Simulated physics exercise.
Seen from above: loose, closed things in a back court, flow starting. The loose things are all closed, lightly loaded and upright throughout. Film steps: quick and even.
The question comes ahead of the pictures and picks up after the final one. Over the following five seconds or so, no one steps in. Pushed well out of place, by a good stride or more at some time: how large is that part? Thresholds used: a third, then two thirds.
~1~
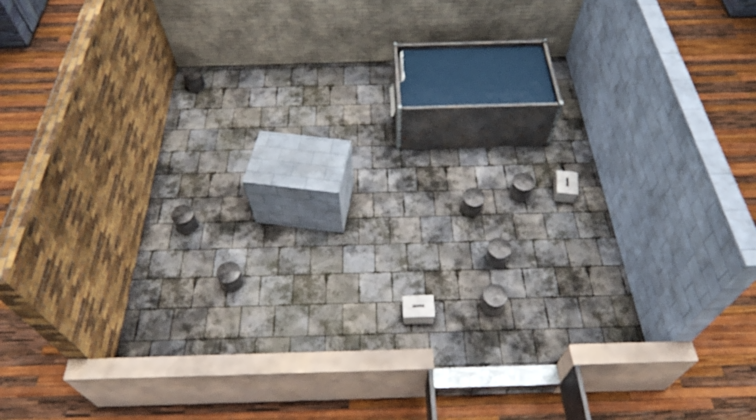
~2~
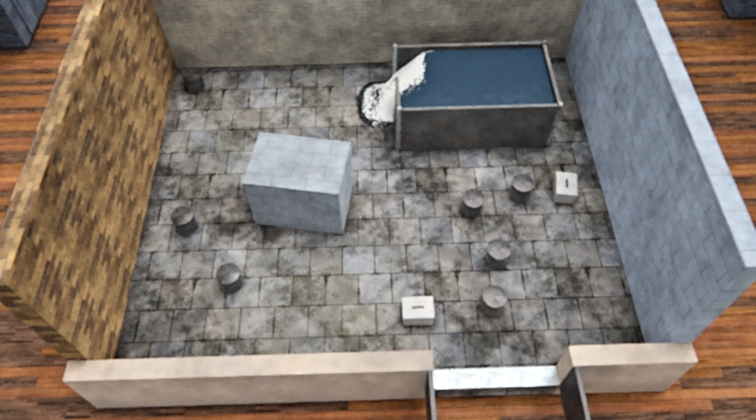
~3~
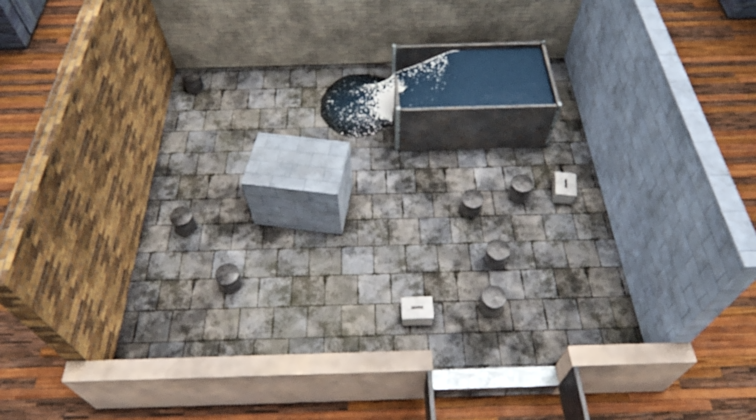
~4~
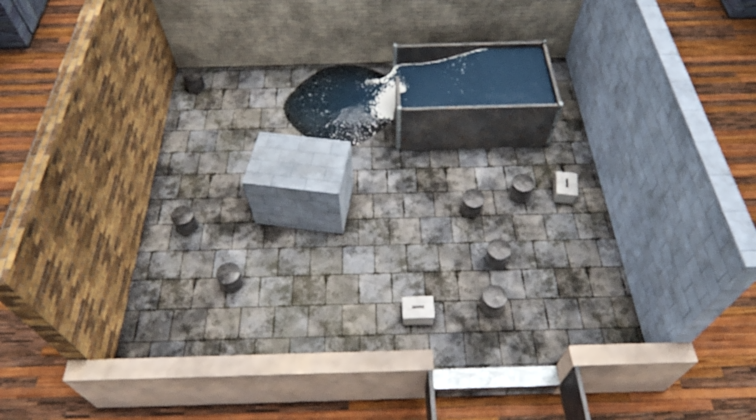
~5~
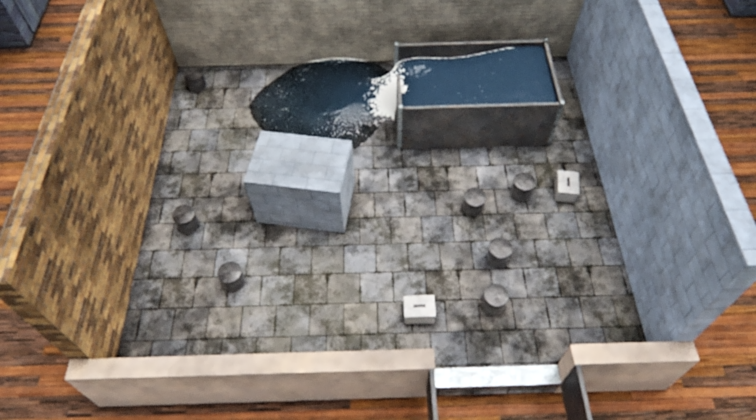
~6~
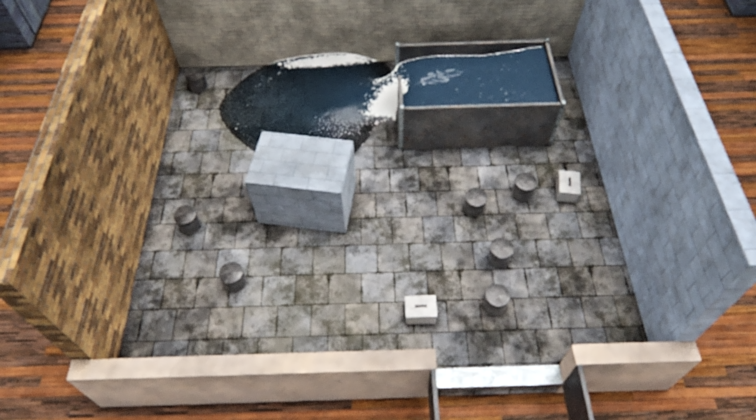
My call: A third to two thirds.
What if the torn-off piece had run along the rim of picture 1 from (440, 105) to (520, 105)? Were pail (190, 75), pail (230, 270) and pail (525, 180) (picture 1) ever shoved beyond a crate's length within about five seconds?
Falls short, falls short, travels that far.
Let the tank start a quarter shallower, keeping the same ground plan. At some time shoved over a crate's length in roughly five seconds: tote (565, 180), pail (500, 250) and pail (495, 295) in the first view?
Per item, in order: Missed the mark; missed the mark; missed the mark.
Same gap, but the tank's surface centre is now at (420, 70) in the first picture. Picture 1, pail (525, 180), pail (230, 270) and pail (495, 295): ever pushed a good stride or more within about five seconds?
Taking them in order, fell short, went past that, fell short.
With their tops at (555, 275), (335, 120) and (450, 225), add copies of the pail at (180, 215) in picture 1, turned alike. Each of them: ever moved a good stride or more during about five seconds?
Going by the order given: Stays in place, travels that far, stays in place.
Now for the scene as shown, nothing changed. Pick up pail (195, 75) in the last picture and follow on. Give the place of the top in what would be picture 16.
Roughly at pixel (170, 103).
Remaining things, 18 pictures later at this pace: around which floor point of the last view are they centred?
The average lands at about (390, 254).
A moment on, 0 of 10 are well off their spots; 1 afloat.
Next, 2 of 10 are well off their spots; 2 afloat.
Later, 3 of 10 are well off their spots; 2 afloat.
In the end, 4 of 10 are well off their spots, and 4 have been at some point; 3 afloat.
